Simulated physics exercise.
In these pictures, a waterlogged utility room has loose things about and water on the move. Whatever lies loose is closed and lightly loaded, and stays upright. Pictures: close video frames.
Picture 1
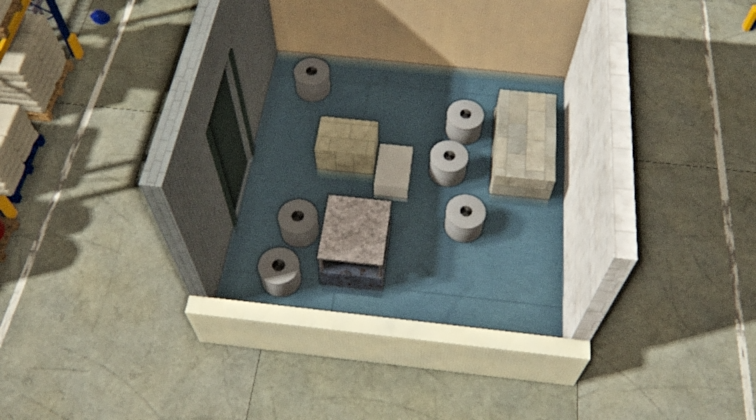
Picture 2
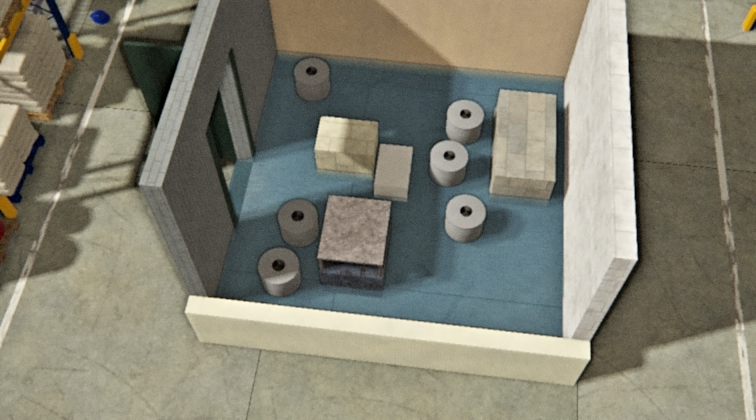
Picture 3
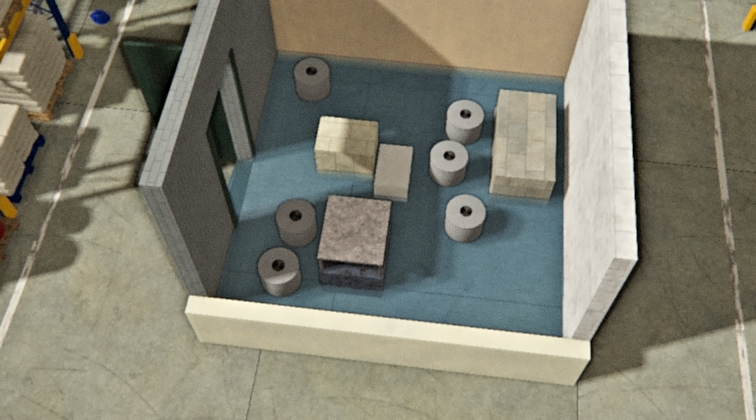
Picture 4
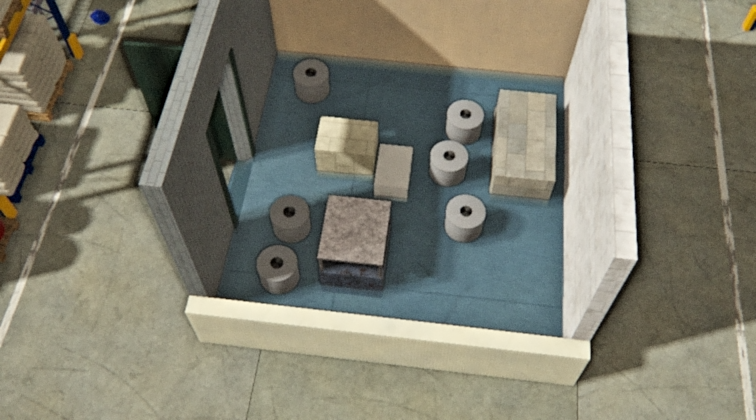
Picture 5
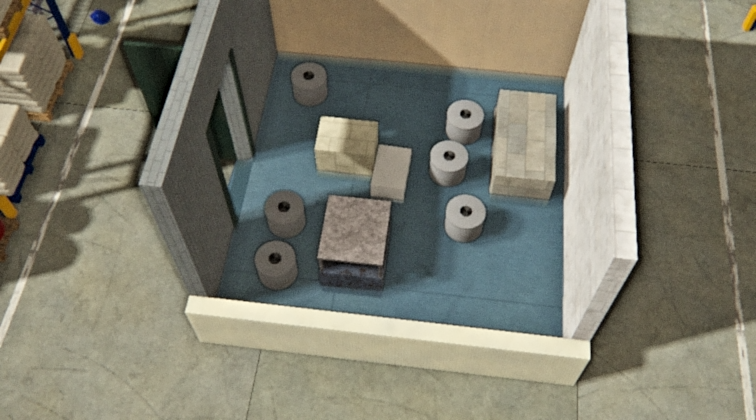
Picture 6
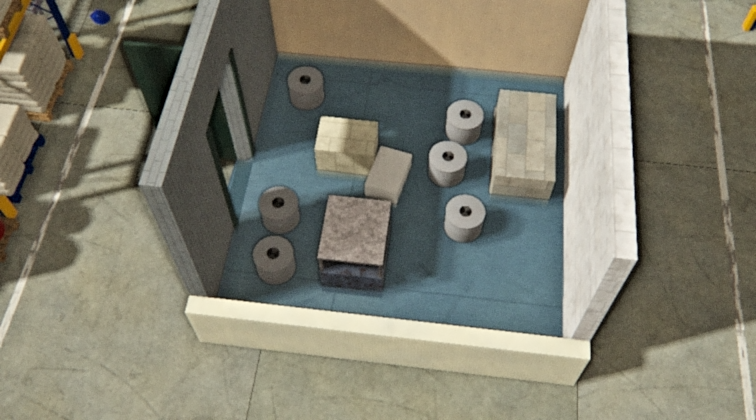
The clip shows a roofless room with blocks and grey cylinders on a blue surface; a dark door at left swings outward, then cylinders on the left drift slightly and a small pale box near the middle turns a little.
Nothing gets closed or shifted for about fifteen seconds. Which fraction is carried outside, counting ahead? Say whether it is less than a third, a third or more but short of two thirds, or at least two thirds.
The portion is going to be a third to two thirds.
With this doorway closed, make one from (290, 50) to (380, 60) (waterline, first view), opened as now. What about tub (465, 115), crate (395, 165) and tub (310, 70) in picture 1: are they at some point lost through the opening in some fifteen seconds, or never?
In the order given, it's escaped, escaped, escaped.
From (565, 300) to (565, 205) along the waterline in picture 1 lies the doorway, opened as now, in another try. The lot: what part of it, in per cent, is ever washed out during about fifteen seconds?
I'd say some 60 in a hundred.
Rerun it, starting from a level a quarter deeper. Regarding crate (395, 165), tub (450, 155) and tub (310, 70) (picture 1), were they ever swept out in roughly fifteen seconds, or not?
Item by item: Exits, retained and exits.
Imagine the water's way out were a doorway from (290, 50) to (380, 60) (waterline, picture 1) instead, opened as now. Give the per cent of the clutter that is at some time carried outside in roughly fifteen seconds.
70 in a hundred or thereabouts.
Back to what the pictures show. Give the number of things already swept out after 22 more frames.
The answer here is 4.
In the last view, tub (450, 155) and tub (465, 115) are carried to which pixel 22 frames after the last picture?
About (391, 167) and (438, 126).
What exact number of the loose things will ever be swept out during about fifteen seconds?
That works out to 4.
A moment on, 0 of 7 are out; 7 afloat.
Next, 1 of 7 are out; 6 afloat.
Later, 4 of 7 are out; 3 afloat.
In the end, 4 of 7 are out; 3 afloat.
